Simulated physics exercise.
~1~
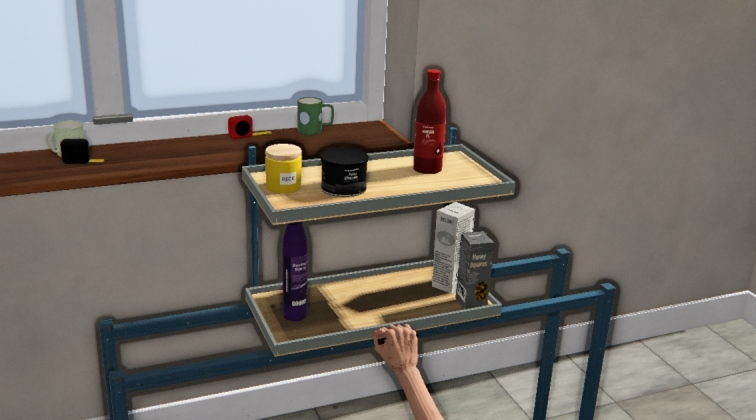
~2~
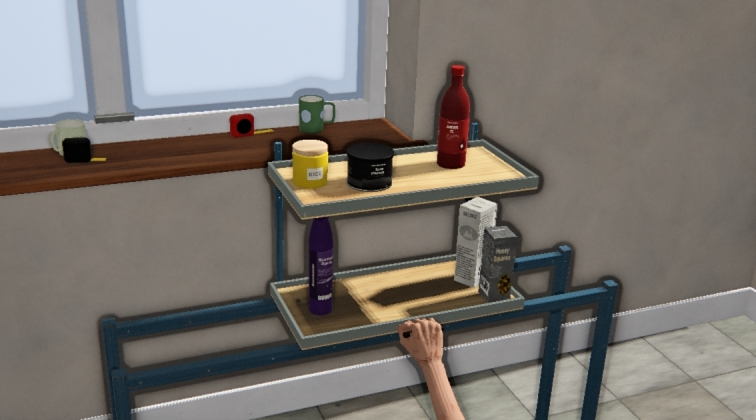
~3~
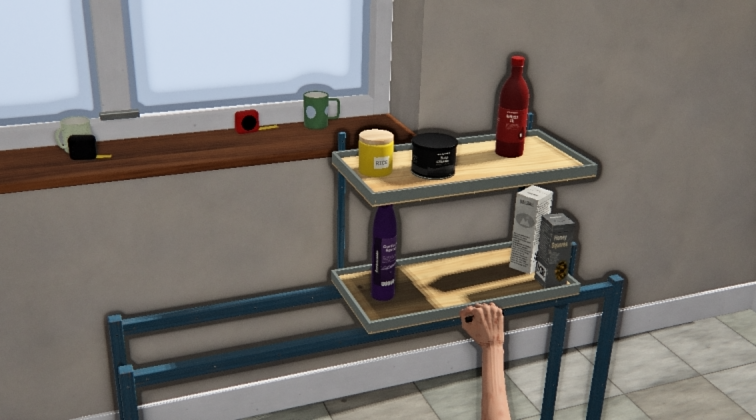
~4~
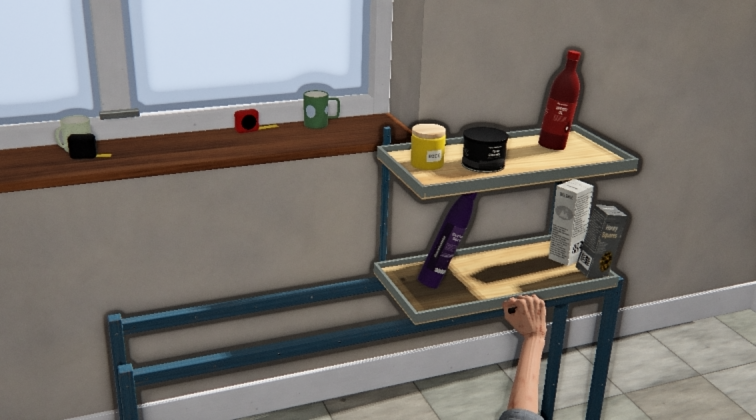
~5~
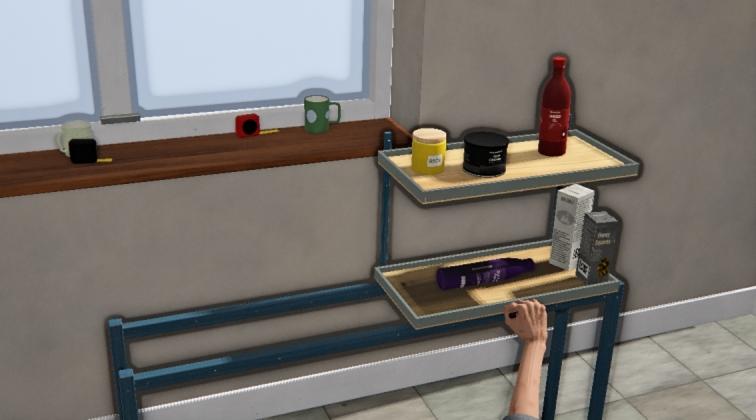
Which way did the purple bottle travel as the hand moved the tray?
The purple bottle travelled to the right along with the tray.
A purple bottle toppled onto its side on the lower shelf of a two-level tray after a hand slid the tray to the right along blue rails. The red bottle and grey carton leaned briefly but ended upright, and everything else stayed standing.
